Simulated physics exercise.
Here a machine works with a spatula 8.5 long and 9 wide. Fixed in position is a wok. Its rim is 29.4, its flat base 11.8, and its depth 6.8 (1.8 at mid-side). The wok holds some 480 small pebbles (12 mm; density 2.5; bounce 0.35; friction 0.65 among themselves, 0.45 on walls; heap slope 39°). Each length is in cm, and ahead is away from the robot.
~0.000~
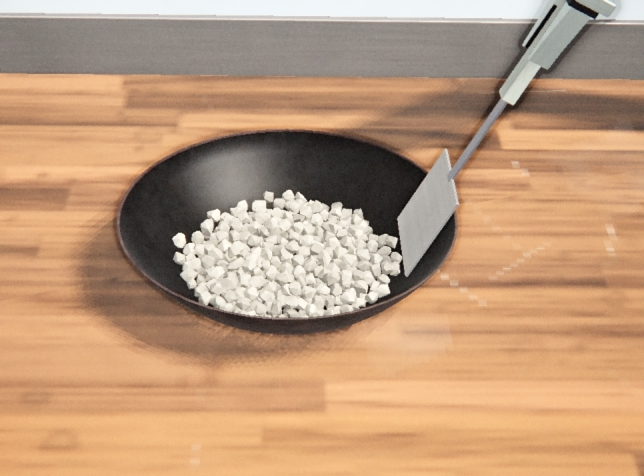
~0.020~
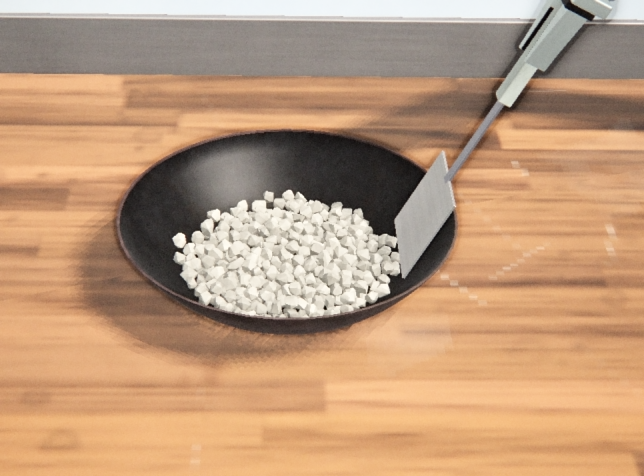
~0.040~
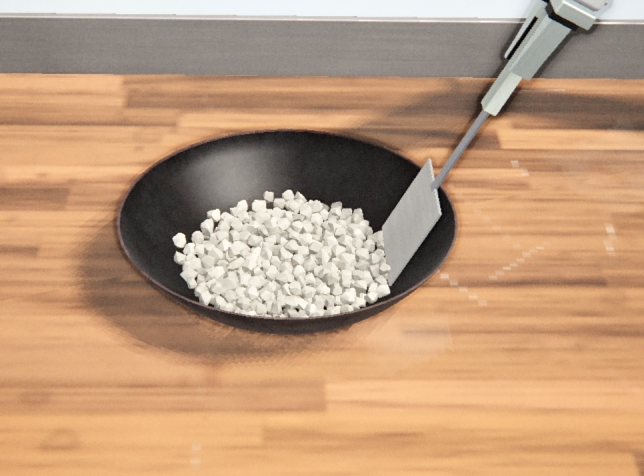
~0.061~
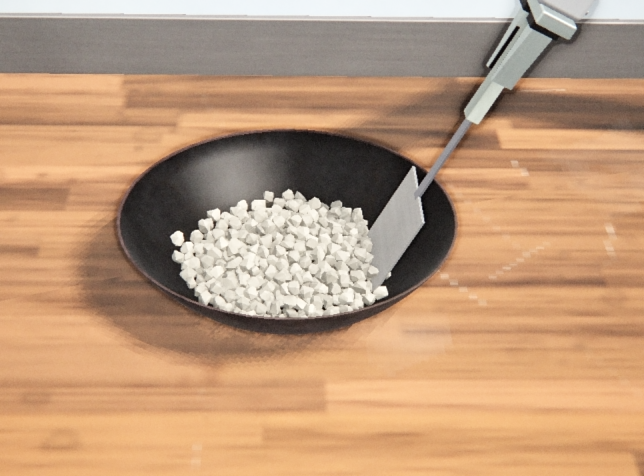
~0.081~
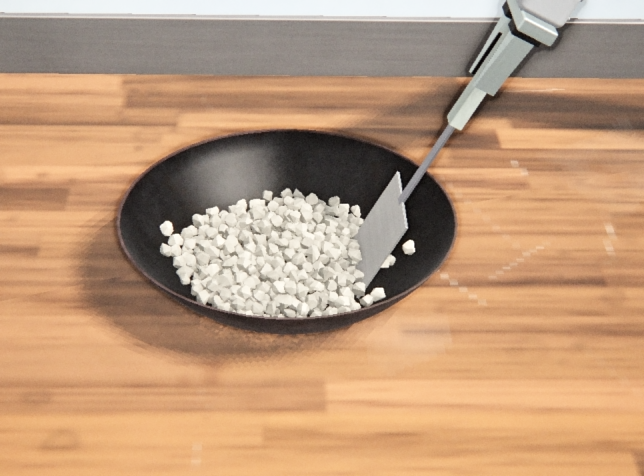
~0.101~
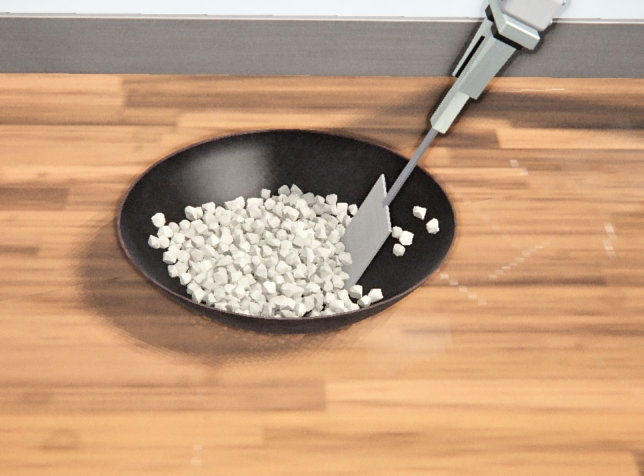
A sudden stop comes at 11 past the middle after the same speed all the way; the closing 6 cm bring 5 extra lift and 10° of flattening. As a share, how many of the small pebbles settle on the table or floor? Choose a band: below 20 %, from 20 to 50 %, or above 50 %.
From 20 to 50 %.
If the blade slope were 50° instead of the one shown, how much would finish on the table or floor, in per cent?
I'd expect near 35 percent then.
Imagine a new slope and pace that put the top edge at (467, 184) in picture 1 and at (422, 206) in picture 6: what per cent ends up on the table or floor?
Roughly 30 %.
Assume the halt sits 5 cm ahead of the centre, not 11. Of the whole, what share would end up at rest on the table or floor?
I'd expect close to 0 per cent then.
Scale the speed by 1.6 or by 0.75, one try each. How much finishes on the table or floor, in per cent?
I'd expect close to 50 and then close to 35 percent.
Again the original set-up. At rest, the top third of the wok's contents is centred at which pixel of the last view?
The centre sits at about (198, 241).
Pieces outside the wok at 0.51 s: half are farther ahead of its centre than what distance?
I'd say some 24 centimetres.
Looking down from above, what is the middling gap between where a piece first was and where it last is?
Level distance of roughly 11 cm.
By 0.19 s, sloping 63°, highest piece 18 above the table; 475 in the wok, 4 on the blade or in flight.
By 0.27 s, sloping 60°, highest piece 23 above the table; 465 in the wok, 14 on the blade or in flight.
By 0.51 s, sloping 53°, highest piece 13 above the table; 276 in the wok, 129 on the table or floor, 74 on the blade or in flight.
By 1.56 s, sloping 53°, highest piece 5 above the table; 276 in the wok, 203 on the table or floor.
Final count, 276 in the wok, 203 on the table or floor. That is 42 % on the table or floor.
